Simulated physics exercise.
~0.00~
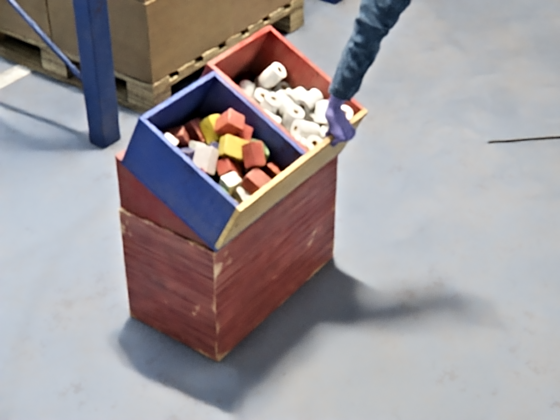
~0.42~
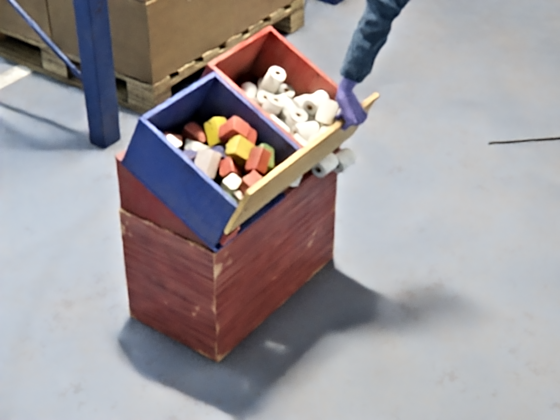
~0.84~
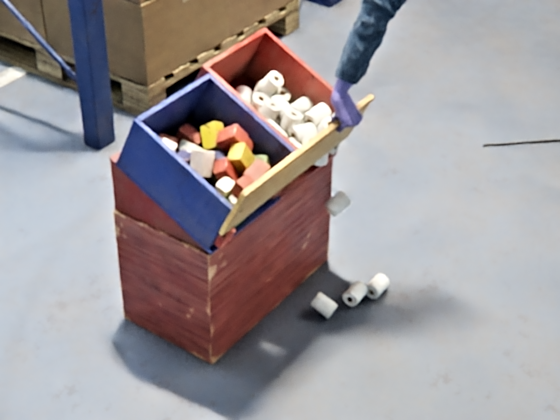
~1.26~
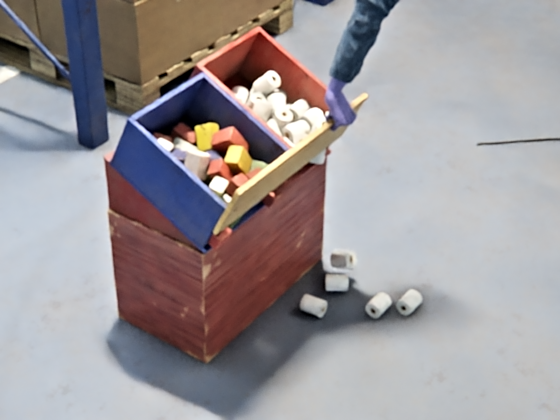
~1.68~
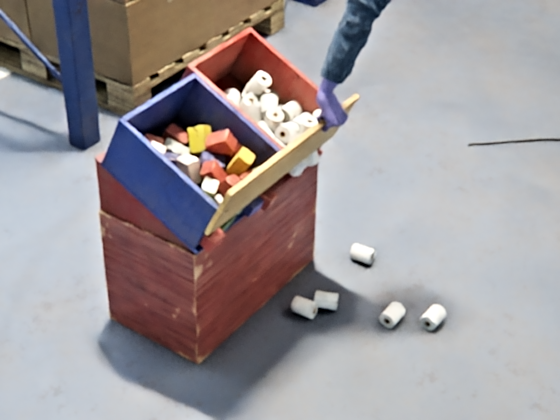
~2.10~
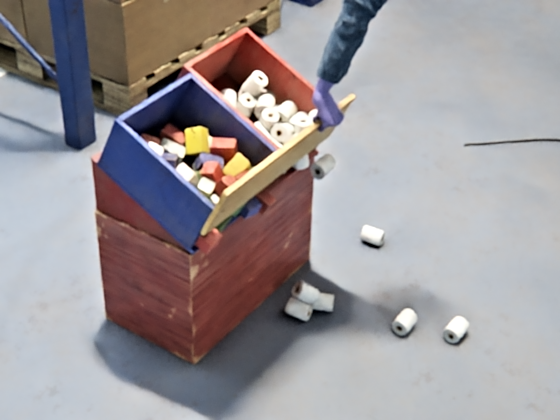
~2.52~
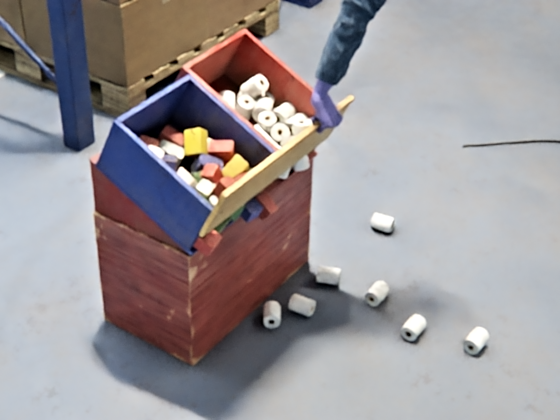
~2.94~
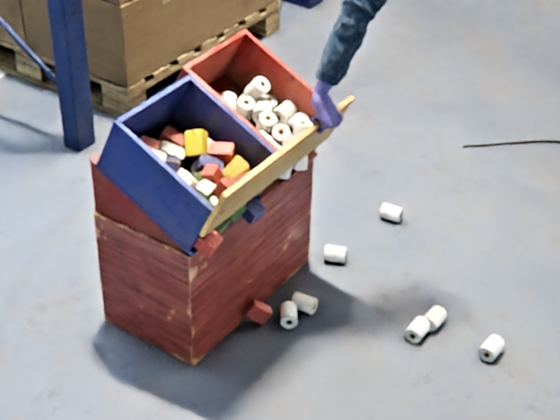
On a warehouse floor, a gloved hand shifts a gate, spilling several white rolls and a red brick.
